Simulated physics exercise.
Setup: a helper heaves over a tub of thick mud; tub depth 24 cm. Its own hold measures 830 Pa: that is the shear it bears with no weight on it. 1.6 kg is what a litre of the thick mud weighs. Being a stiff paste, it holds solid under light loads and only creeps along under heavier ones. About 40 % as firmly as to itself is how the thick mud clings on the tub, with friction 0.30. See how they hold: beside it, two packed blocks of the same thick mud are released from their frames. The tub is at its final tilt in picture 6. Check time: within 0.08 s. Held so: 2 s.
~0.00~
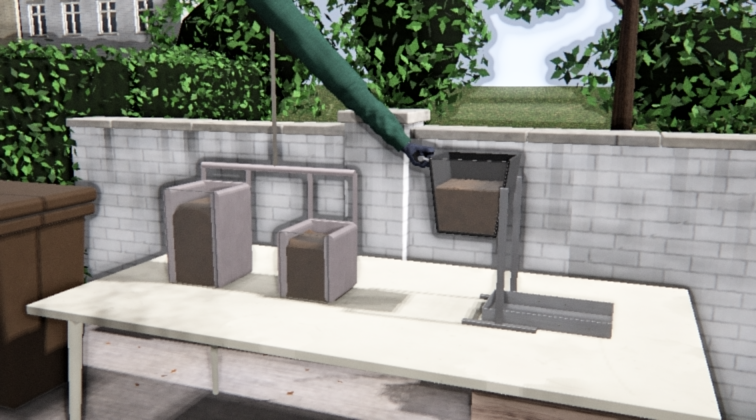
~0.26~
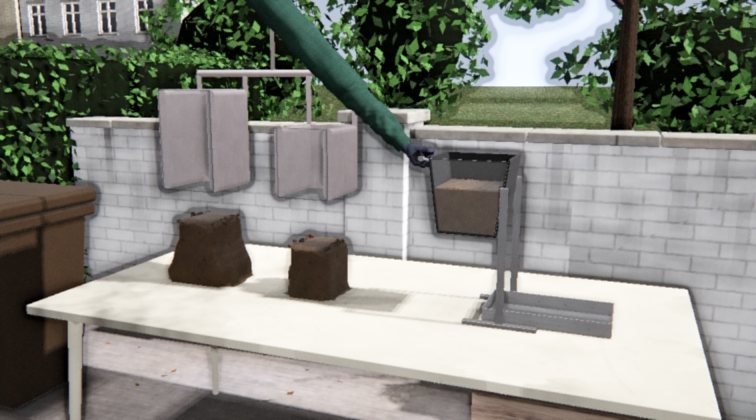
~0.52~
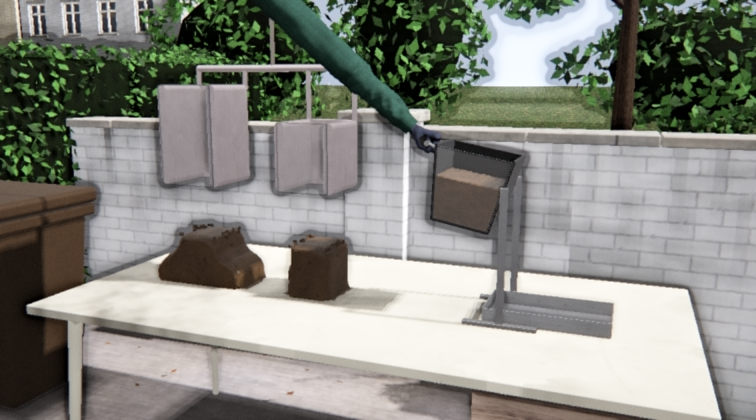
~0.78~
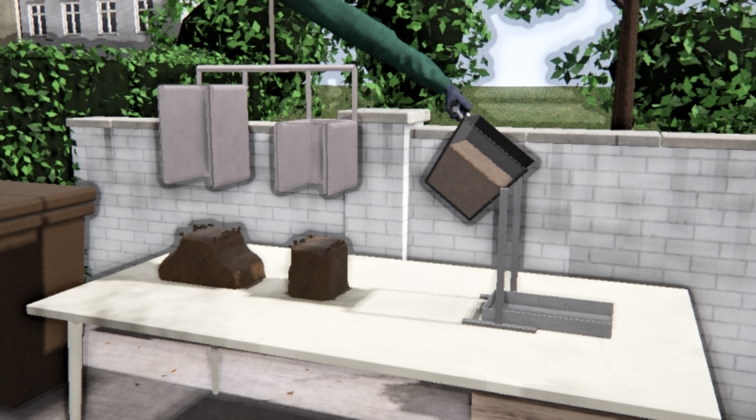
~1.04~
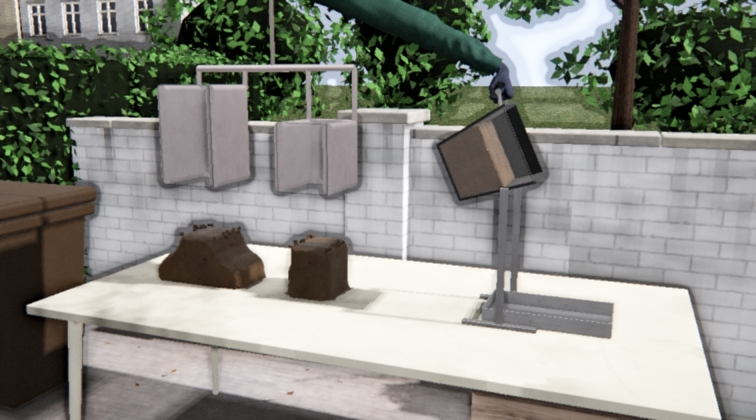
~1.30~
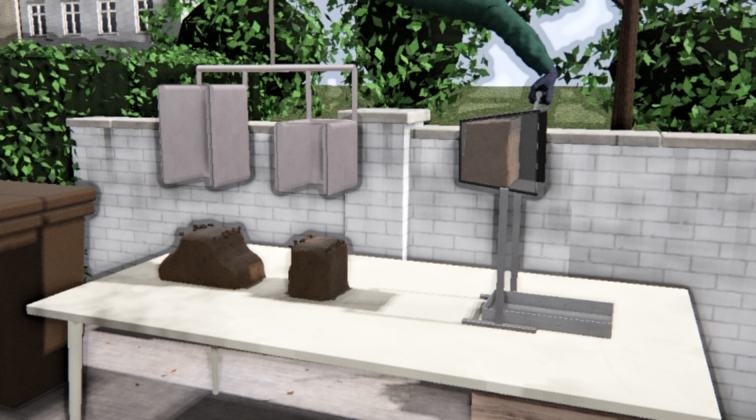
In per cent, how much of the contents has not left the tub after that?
Expect about 100 out of 100.
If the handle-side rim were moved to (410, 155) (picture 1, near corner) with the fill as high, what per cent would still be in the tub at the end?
The tub would keep roughly 50 percent.
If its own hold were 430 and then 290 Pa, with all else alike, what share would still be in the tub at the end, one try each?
55 %, then 45 %.
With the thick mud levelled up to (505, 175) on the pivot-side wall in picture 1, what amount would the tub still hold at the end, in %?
Result: Approx. 65 % remaining in tub.
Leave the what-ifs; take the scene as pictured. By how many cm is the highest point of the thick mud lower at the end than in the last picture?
5 cm.
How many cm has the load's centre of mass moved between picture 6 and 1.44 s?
It has moved close to 3 cm.
By 1.44 s, the tub is at 89 degrees and holds 100 %.
By 1.61 s, the tub is at 89 degrees and holds 100 %.
By 1.78 s, the tub is at 89 degrees and holds 100 %.
By 1.95 s, the tub is at 89 degrees and holds 100 %.
By 3.30 s, at the end, the tub is at 89 degrees and holds 100 %.
